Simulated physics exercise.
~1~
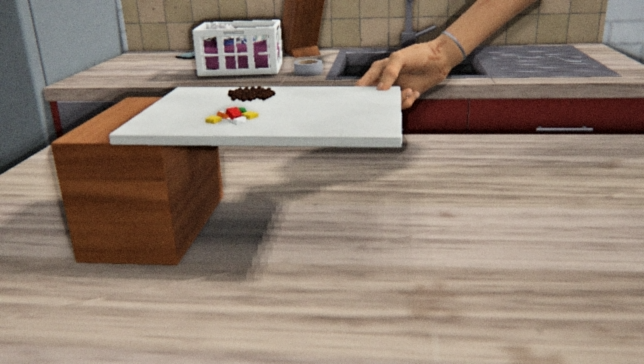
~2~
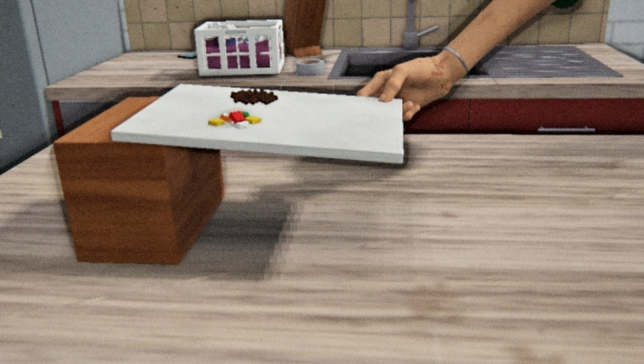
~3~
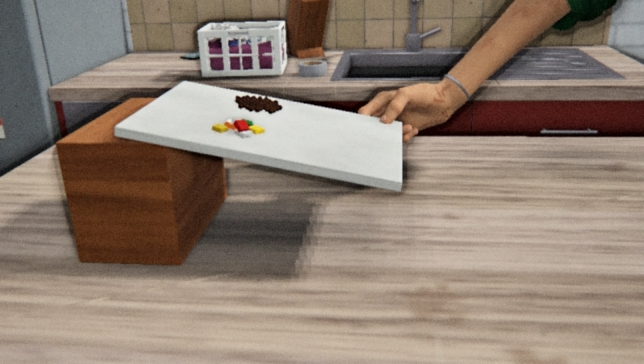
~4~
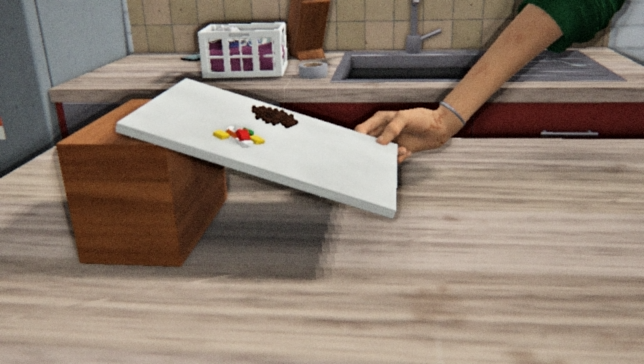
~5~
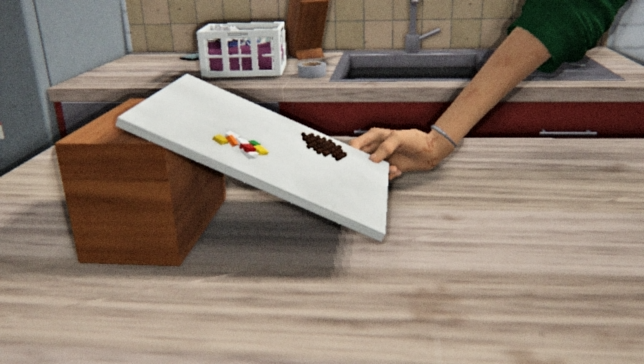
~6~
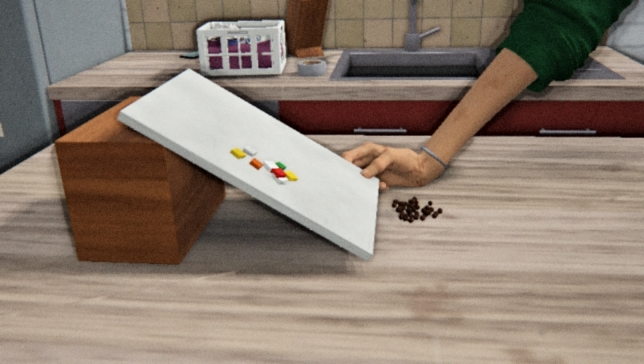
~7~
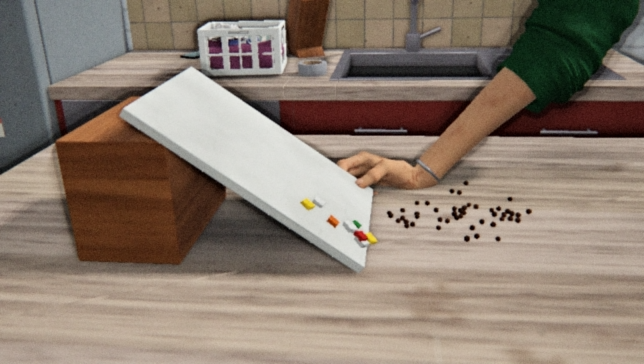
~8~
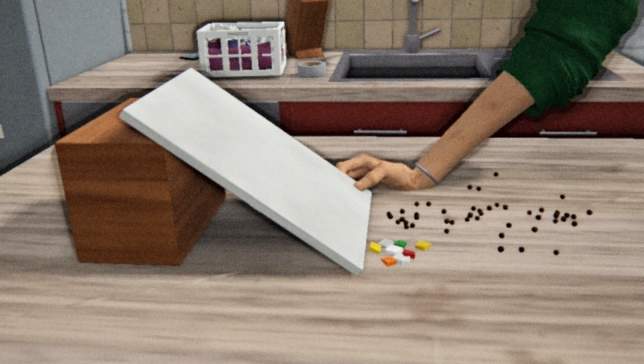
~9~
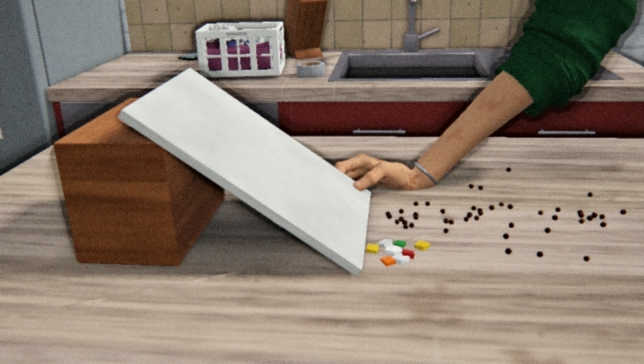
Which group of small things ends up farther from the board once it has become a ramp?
The far group, the dark brown balls, ends up farther away, scattered out to the right across the counter. The colourful pieces stay close to the foot of the board.
The clip opens on a white board lying level in a kitchen, its left end on a wooden block and its right end held by a hand, with small dark brown balls at the far side and colourful flat pieces nearer the viewer. The hand lowers its end, and the board tilts down to the right. The brown balls start moving down first, roll off and spread across the counter. As the slope steepens, the colourful pieces slide down after them. At the end the board rests as a ramp, with the colourful pieces clustered at its foot and the balls scattered farther right.
